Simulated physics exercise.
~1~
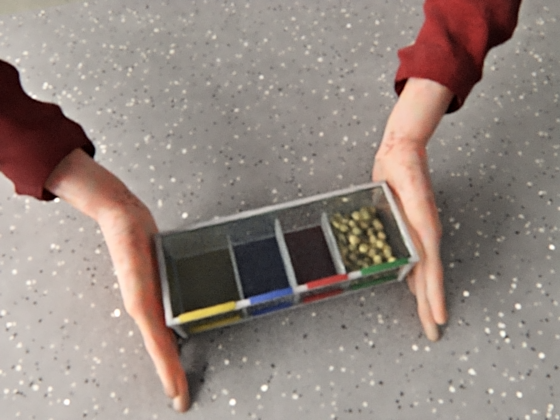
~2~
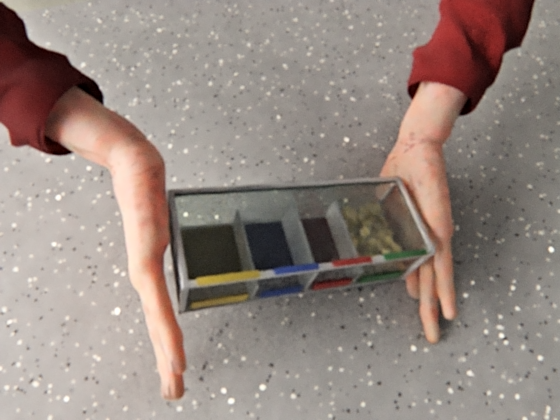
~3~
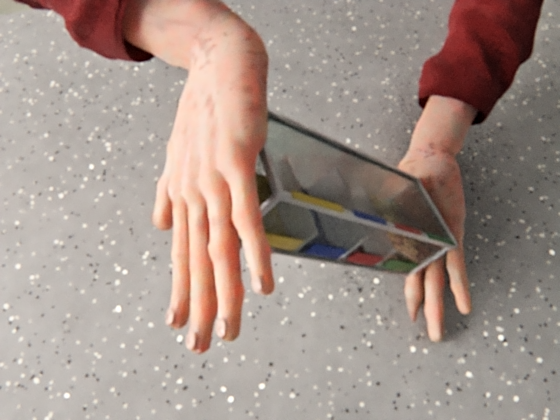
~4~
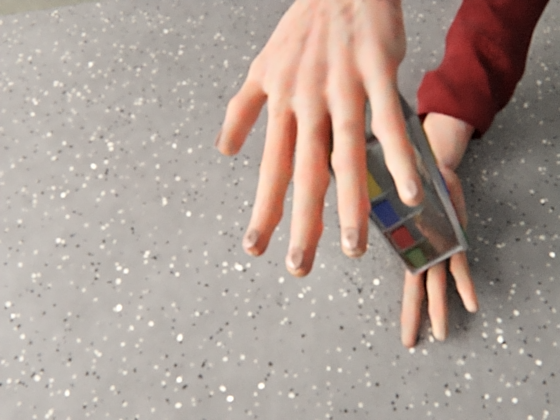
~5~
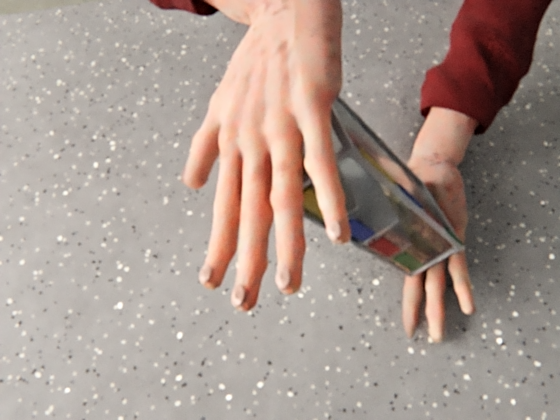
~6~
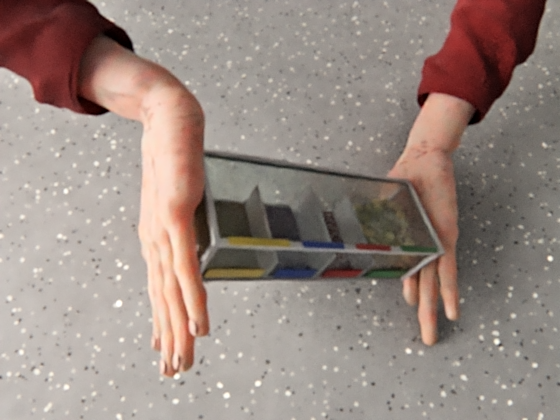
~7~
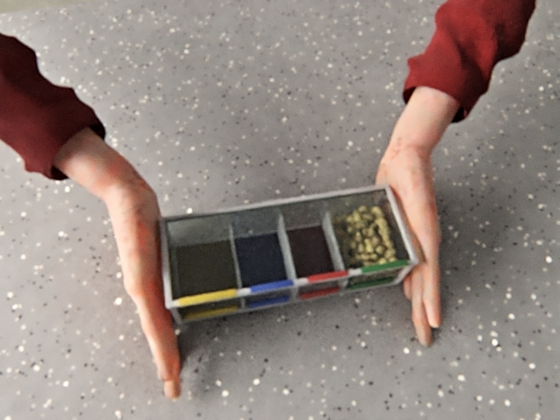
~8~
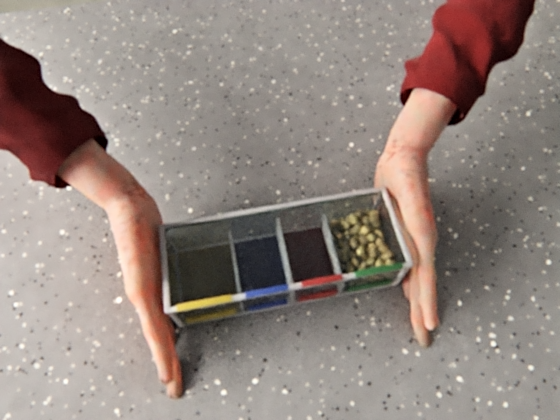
Over a speckled grey floor, hands tilting a clear divided box steeply, then lowering it level, beans staying in the green-marked compartment.
